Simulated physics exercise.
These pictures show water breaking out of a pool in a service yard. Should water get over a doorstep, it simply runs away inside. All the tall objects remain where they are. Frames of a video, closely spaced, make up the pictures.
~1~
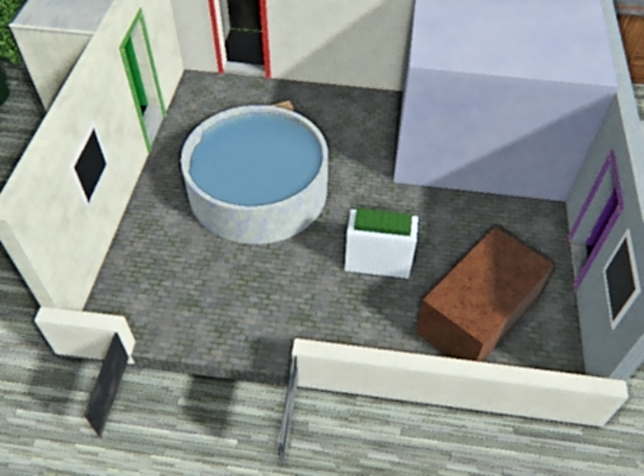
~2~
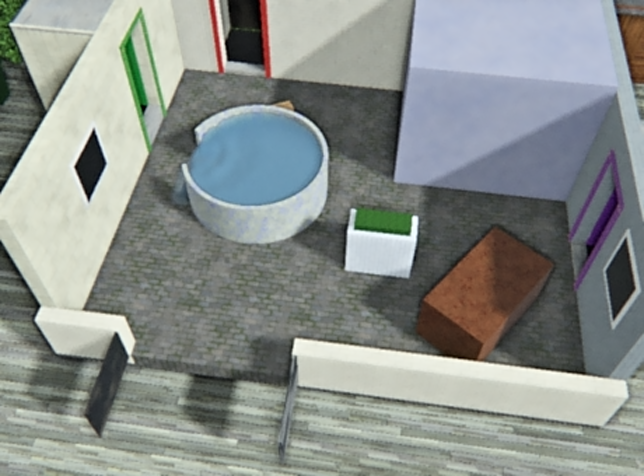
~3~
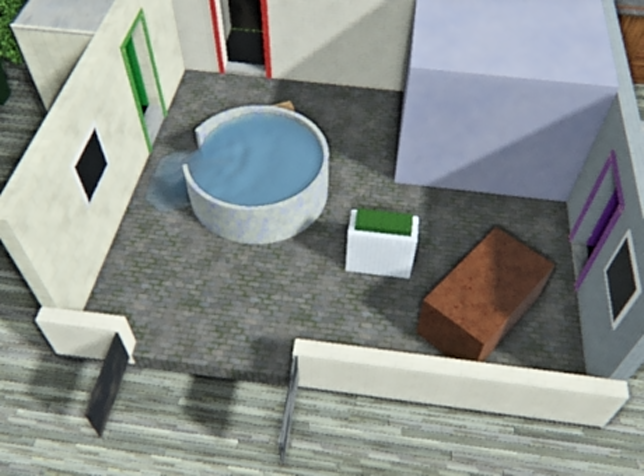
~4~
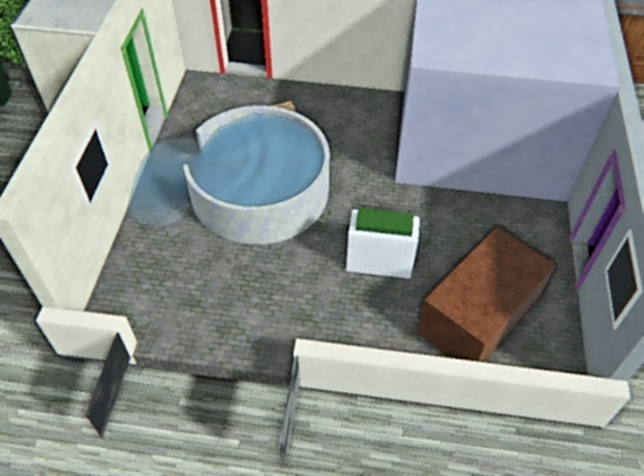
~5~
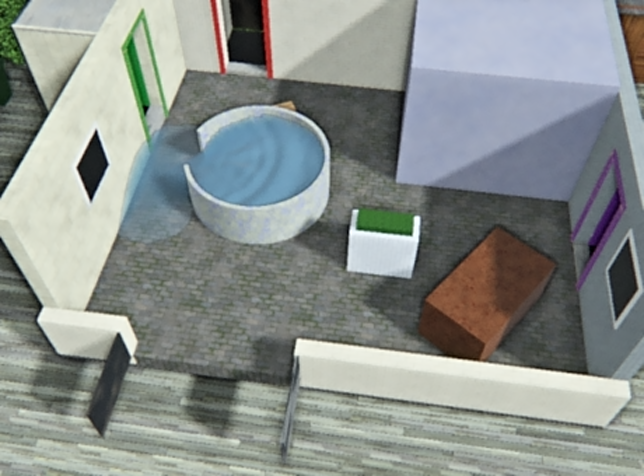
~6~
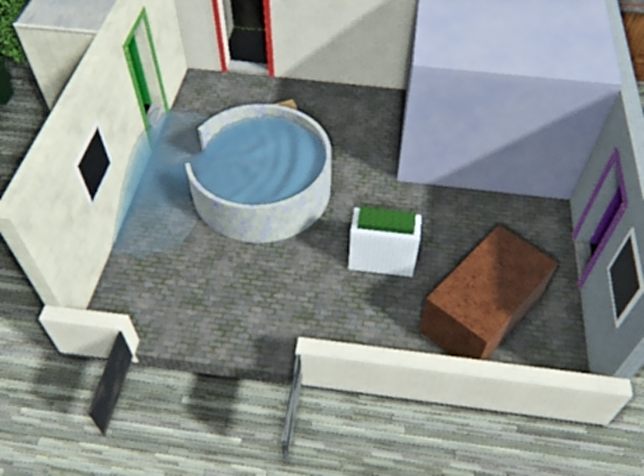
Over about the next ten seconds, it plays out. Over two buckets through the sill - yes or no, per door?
Green door - no, purple door - no, red door - yes.
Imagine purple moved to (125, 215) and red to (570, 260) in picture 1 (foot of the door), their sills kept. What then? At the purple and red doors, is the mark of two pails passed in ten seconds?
I'd say the purple door breaks the limit and the red door keeps within limits.
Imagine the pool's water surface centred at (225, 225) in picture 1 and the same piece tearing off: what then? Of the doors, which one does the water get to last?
The purple one.
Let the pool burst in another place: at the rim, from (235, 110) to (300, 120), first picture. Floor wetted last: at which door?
The purple-painted one.
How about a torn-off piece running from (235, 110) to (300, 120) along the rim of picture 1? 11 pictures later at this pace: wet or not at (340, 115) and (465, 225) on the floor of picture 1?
The first spot is swamped, the second spared.
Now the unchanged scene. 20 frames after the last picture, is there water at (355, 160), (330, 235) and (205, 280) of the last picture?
First spot not wet, second not wet, third soaked.
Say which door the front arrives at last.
It is the purple one.
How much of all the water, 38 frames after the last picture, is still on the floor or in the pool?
Some 84 per cent.
A moment on, water covers 20 % of the floor; the green door under two buckets in, the purple door not reached, the red door not reached.
Next, water covers 30 % of the floor; the green door under two buckets in, the purple door not reached, the red door under two buckets in.
Then, water covers 45 % of the floor; the green door under two buckets in, the purple door not reached, the red door over two buckets in.
Later, water covers 80 % of the floor; the green door under two buckets in, the purple door not reached, the red door far over two buckets in.
In the end, water covers 95 % of the floor; the green door under two buckets in, the purple door wet at the sill, nothing in, the red door far over two buckets in.
